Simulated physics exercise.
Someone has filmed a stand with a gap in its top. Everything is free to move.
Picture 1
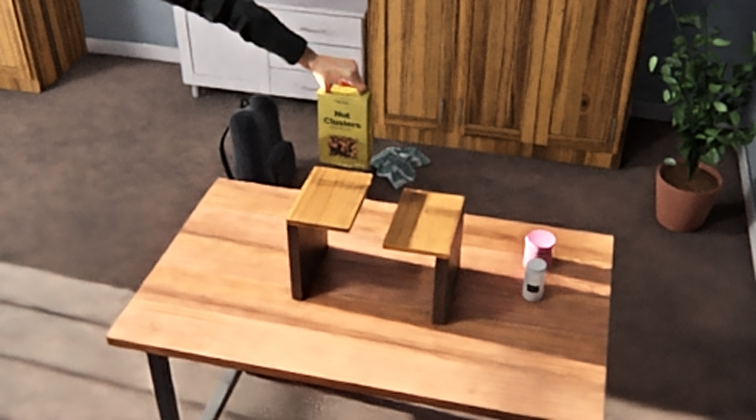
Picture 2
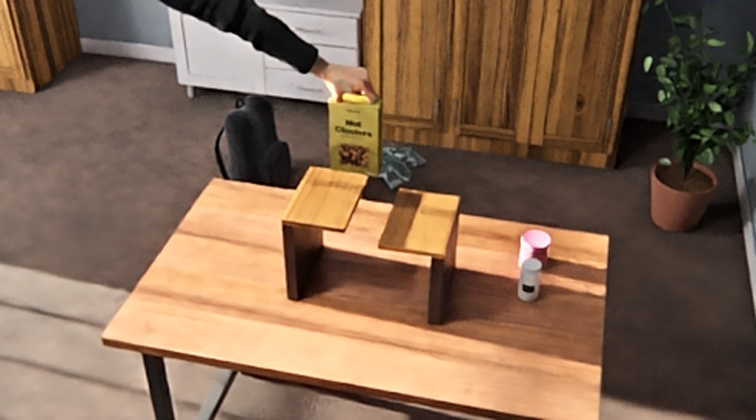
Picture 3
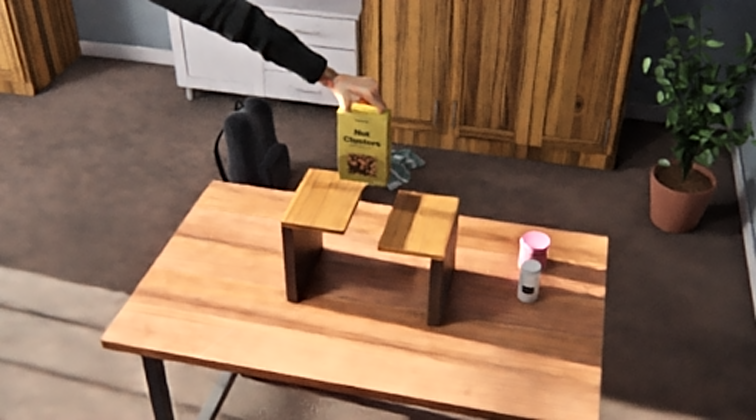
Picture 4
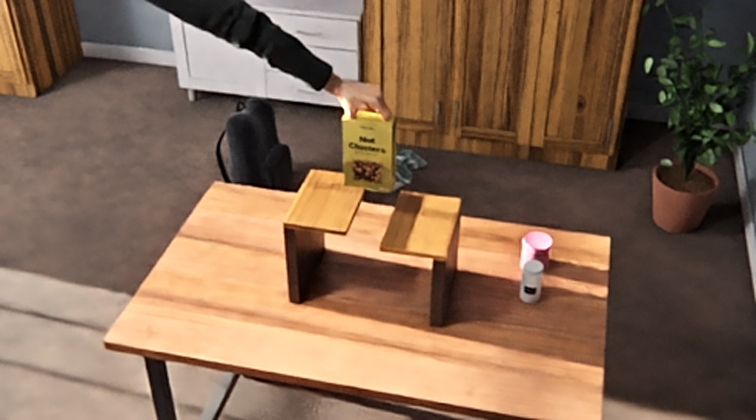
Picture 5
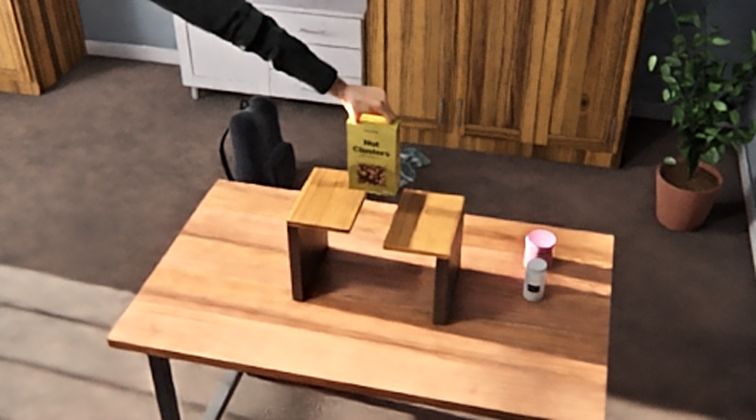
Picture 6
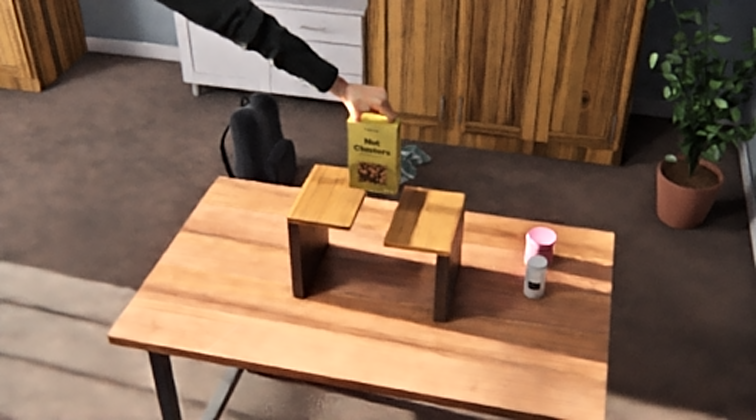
To begin with, a hand holds a yellow packet by its top behind a wooden stand with a gap, on a table beside a pink cup and a white shaker. The arm moves the packet a short way right and slightly down. Finally, the hand holds it almost still above the gap.
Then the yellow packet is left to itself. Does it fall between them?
Here the packet is caught.
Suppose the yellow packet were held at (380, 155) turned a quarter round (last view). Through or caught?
Then it drops through.
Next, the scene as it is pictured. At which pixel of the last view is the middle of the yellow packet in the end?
Around (444, 202).
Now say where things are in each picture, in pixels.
In the first picture, being brought over the gap; yellow packet (345, 127); white shaker (534, 280).
In the second picture, being brought over the gap; yellow packet (356, 136); white shaker (530, 280).
In the third picture, being brought over the gap; yellow packet (365, 145); white shaker (529, 281).
In the fourth picture, being brought over the gap; yellow packet (370, 152); white shaker (532, 281).
In the fifth picture, poised above the slot; yellow packet (374, 155); white shaker (535, 280).
In the sixth picture, poised above the slot; yellow packet (375, 154); white shaker (535, 277).
Then, 0.20 s later than the last frame, yellow packet tilted by 7° near (380, 170).
Then, 0.40 s later than the last frame, yellow packet tilted by 43° near (406, 178).
Then, 0.60 s later than the last frame, yellow packet on its side near (437, 199).
Then, 1.00 s later than the last frame, yellow packet on its side near (444, 202).
When it is over, lying over on the stand or table, yellow packet; the other 2 as before. End places, in pixels of the last picture, yellow packet near (444, 202). The packet lodges.
